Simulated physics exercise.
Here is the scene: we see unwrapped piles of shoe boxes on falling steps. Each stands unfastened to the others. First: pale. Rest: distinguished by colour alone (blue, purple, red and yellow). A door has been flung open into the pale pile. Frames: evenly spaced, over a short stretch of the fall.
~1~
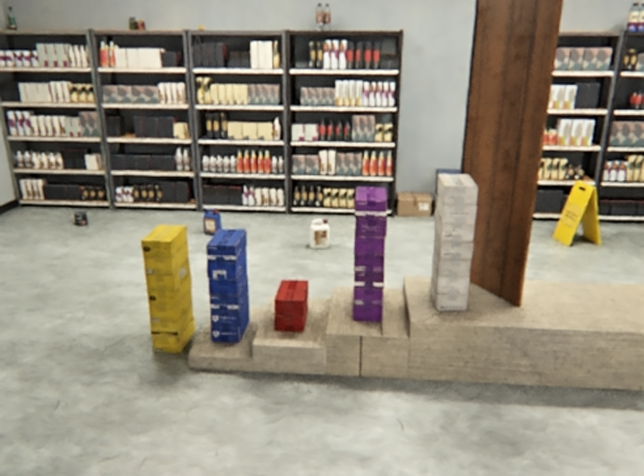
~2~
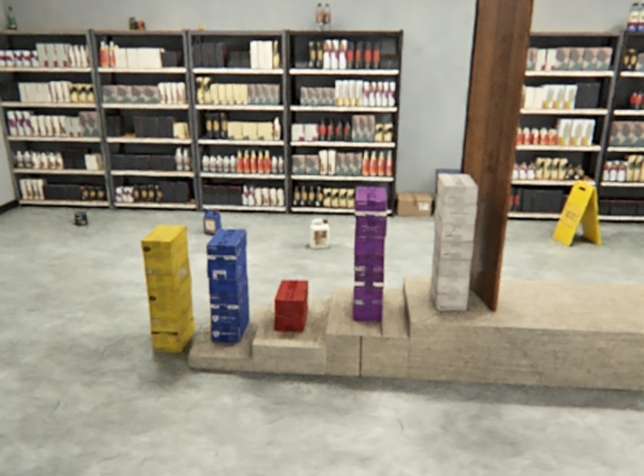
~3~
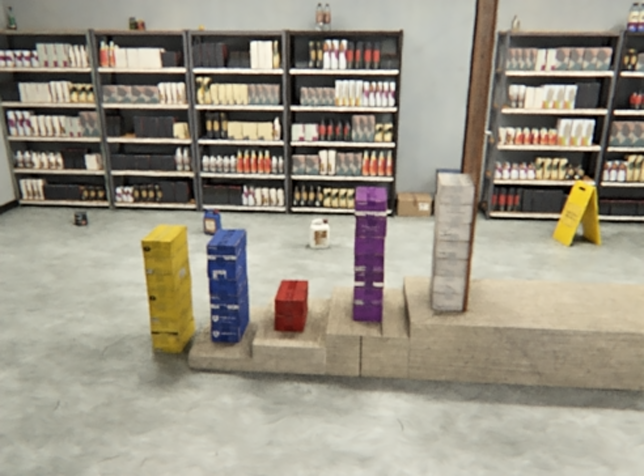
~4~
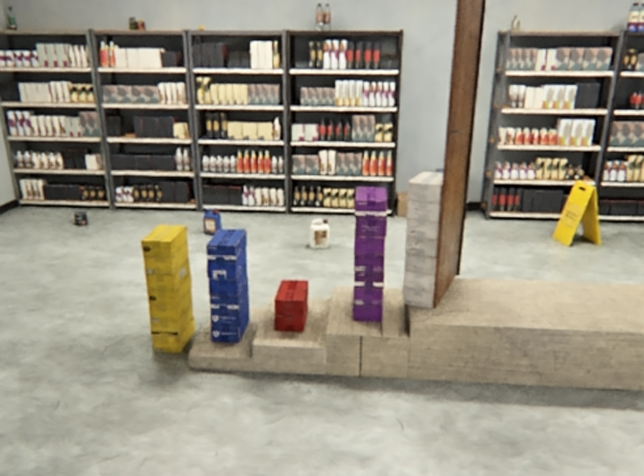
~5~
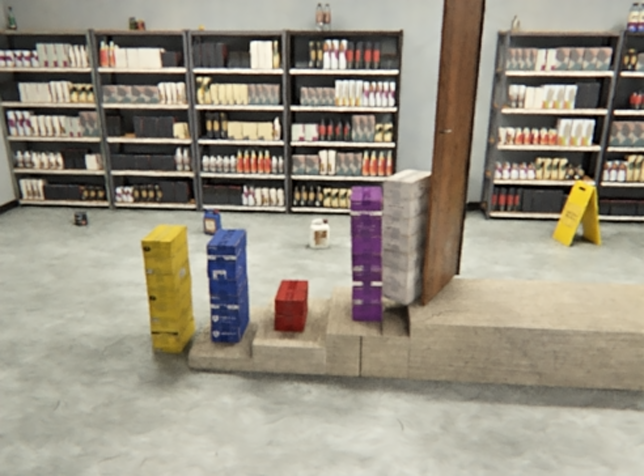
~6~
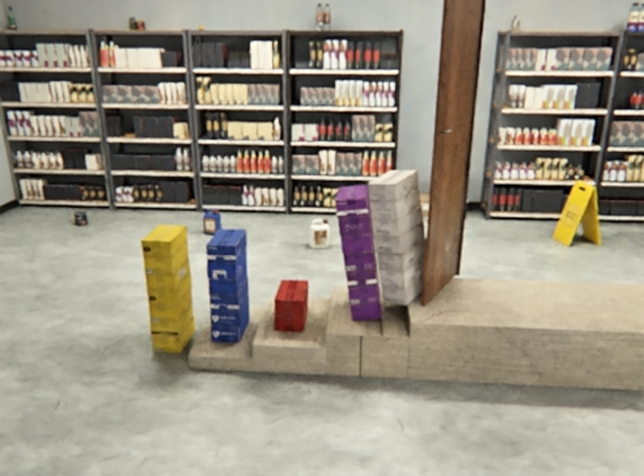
Store aisle with coloured box stacks on low steps, a brown door swinging into the pale stack, pushing it left against the leaning purple one.
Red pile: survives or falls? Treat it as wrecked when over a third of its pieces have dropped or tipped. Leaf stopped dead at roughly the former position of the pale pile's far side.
Survives.
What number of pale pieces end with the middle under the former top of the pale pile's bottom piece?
Counting them up gives 7.
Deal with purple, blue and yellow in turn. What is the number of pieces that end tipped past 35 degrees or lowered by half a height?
Down at the end: Purple 6, blue 0, yellow 0.
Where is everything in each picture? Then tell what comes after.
In the first frame (places mark the middle of the side facing us), door edge (561, 7) swinging in; top red box (292, 290); top blue box (227, 237); the rest undisturbed.
The second frame shows door edge swinging in; top red box (292, 290).
The third frame shows door edge past square; top red box (292, 290).
The fourth frame shows door edge past square; top red box (292, 290).
The fifth frame shows door edge (445, 6) past square; top red box (292, 290); top purple box (366, 209) shifted a little; 5 disturbed, none down.
The sixth frame shows door edge (445, 6) past square, top of the pale pile leaning a little; top red box (292, 290); top purple box (352, 208) leaning a little; 7 disturbed, none down.
Soon after the last picture, 1 of the pale pile down; none of the 2 red boxes down (0 of 22 in all colours); top red box unmoved; top purple box leaning clearly.
A little later, 7 of the pale pile down; none of the 2 red boxes down (6 of 22 in all colours); top red box unmoved; top purple box leaning steeply, some three heights lower.
Later still, 7 of the pale pile down; none of the 2 red boxes down (6 of 22 in all colours); top red box unmoved; top purple box leaning well over, some five heights lower.
At rest, 7 of the pale pile down; none of the 2 red boxes down (6 of 22 in all colours); top red box unmoved; top purple box leaning steeply, some five heights lower. As the last picture would show them, middles, top red box near (291, 298), top purple box near (236, 278).
